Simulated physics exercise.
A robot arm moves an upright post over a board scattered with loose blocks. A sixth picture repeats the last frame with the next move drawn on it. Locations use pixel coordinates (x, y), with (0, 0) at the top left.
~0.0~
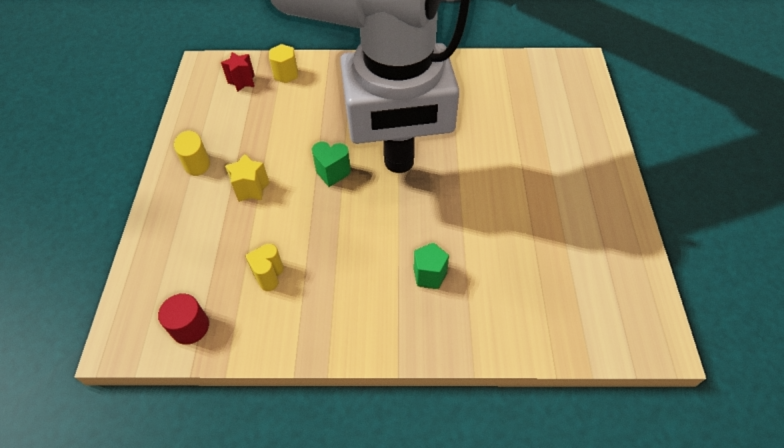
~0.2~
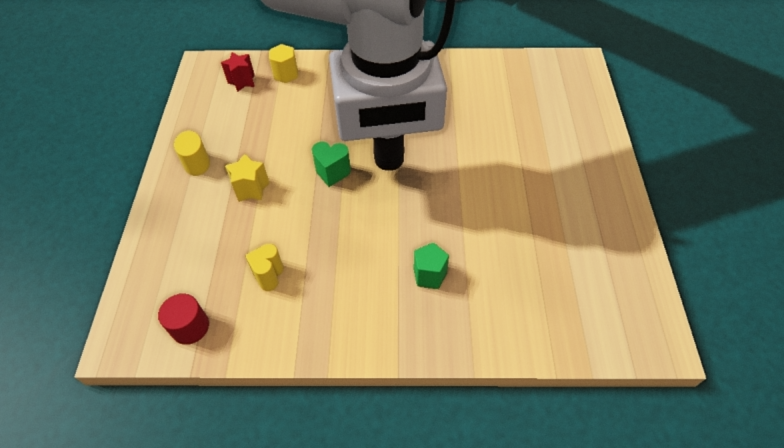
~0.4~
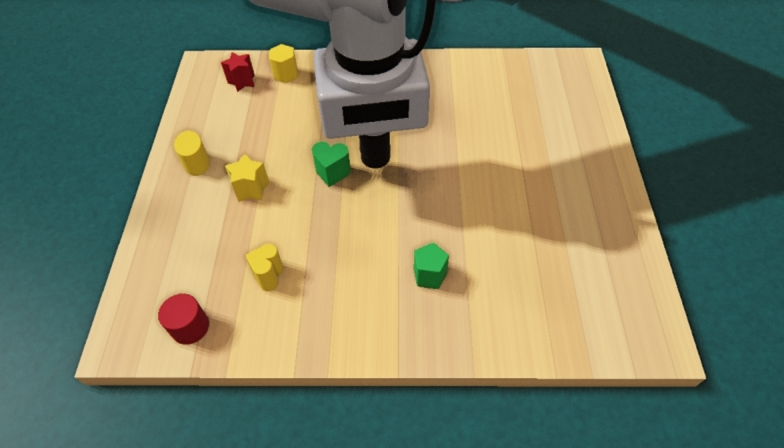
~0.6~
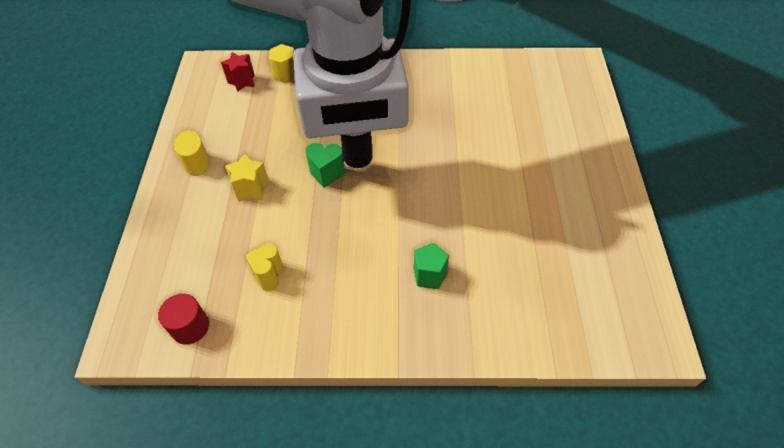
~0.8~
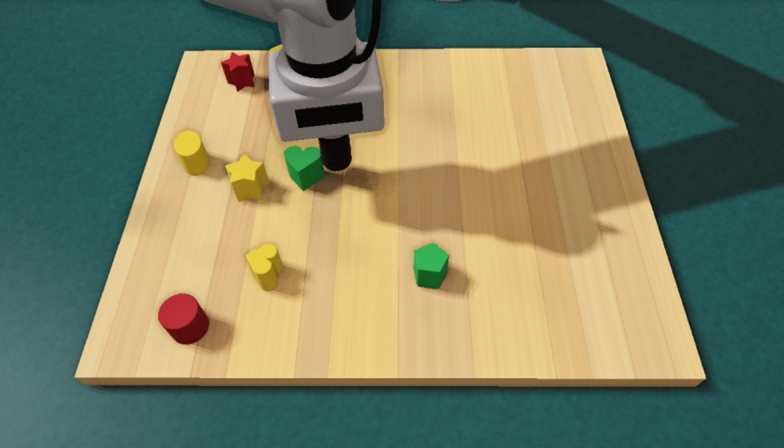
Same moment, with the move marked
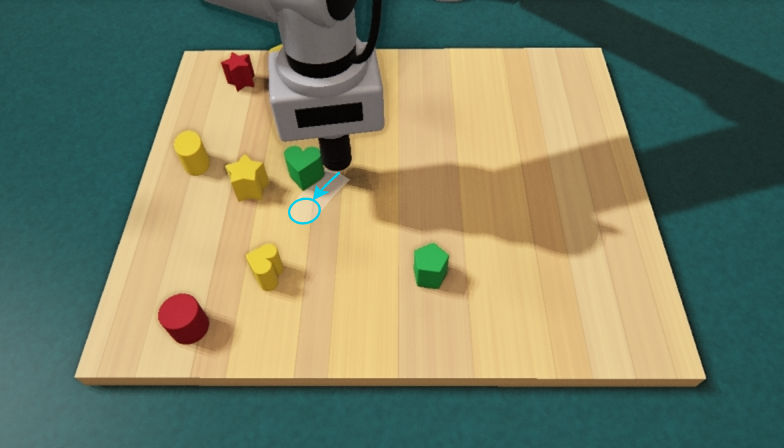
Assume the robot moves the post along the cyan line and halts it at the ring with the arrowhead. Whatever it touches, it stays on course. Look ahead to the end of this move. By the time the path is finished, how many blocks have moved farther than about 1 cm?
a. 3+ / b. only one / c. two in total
The answer is b.
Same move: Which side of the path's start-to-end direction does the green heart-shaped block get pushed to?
It shifts to the right.
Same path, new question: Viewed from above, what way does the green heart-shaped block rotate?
Bird's-eye view: Clockwise.
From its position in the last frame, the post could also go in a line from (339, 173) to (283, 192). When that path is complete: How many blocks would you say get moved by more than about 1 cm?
Two of them.
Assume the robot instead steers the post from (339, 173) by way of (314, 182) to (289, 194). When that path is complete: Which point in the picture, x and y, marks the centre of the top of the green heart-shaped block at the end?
Answer: (252, 164).
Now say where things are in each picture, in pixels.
In the first picture, tip of the post at (399, 163), middles of tops, yellow star-shaped block at (244, 168), green heart-shaped block at (329, 152).
In the second picture, post at (389, 160), nothing pushed.
In the third picture, post at (376, 158), nothing pushed.
In the fourth picture, post at (358, 158), green heart-shaped block at (323, 153).
In the fifth picture, post at (337, 161), yellow star-shaped block at (244, 168), green heart-shaped block at (302, 156).
The line goes from (339, 173) over (327, 185) and (315, 197) to (304, 211).
The first path, step by step. Halfway along, post at (318, 179); green heart-shaped block at (285, 162), turned 45° clockwise.
At the end, post at (302, 199); yellow star-shaped block unmoved; green heart-shaped block at (283, 163), turned 55° clockwise.
